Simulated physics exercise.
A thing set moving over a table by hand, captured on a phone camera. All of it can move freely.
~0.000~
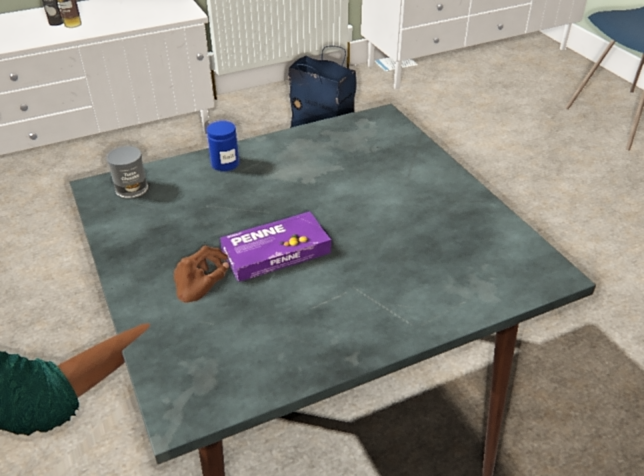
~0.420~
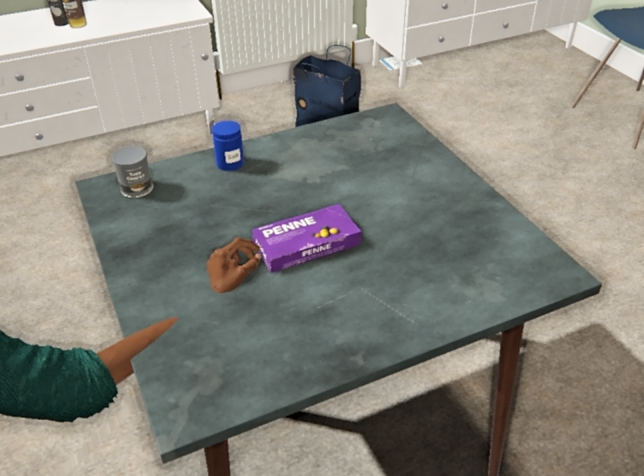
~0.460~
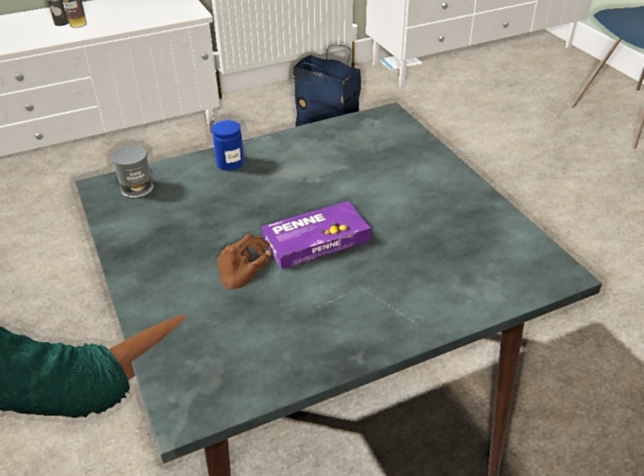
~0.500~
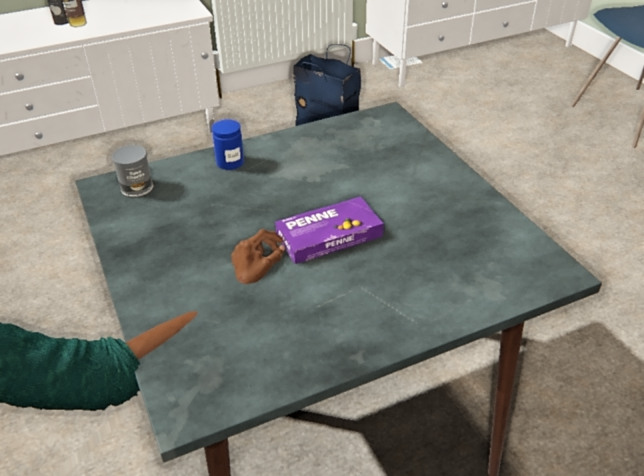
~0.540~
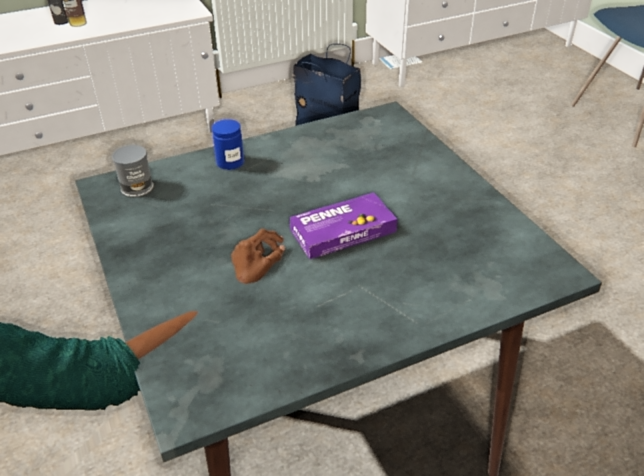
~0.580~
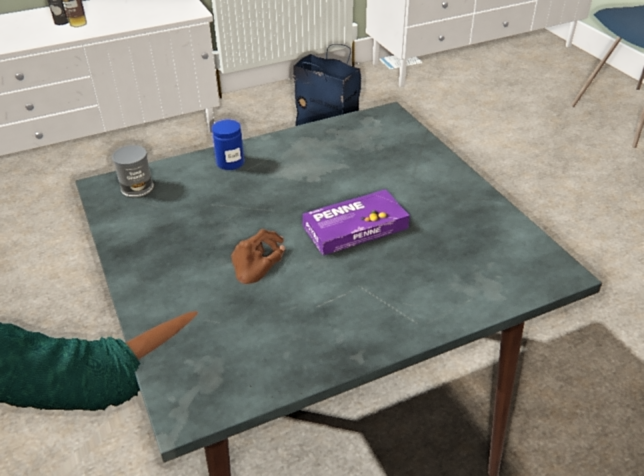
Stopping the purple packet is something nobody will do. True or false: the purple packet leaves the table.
False.
By 0.68 s, purple packet moved a little near (379, 214).
By 0.78 s, purple packet moved about its own width near (393, 210).
By 0.88 s, purple packet moved about its own width near (398, 208).
When it is over (1.3 s), moved from the start, purple packet. End places, in pixels of the last picture, purple packet near (398, 208).
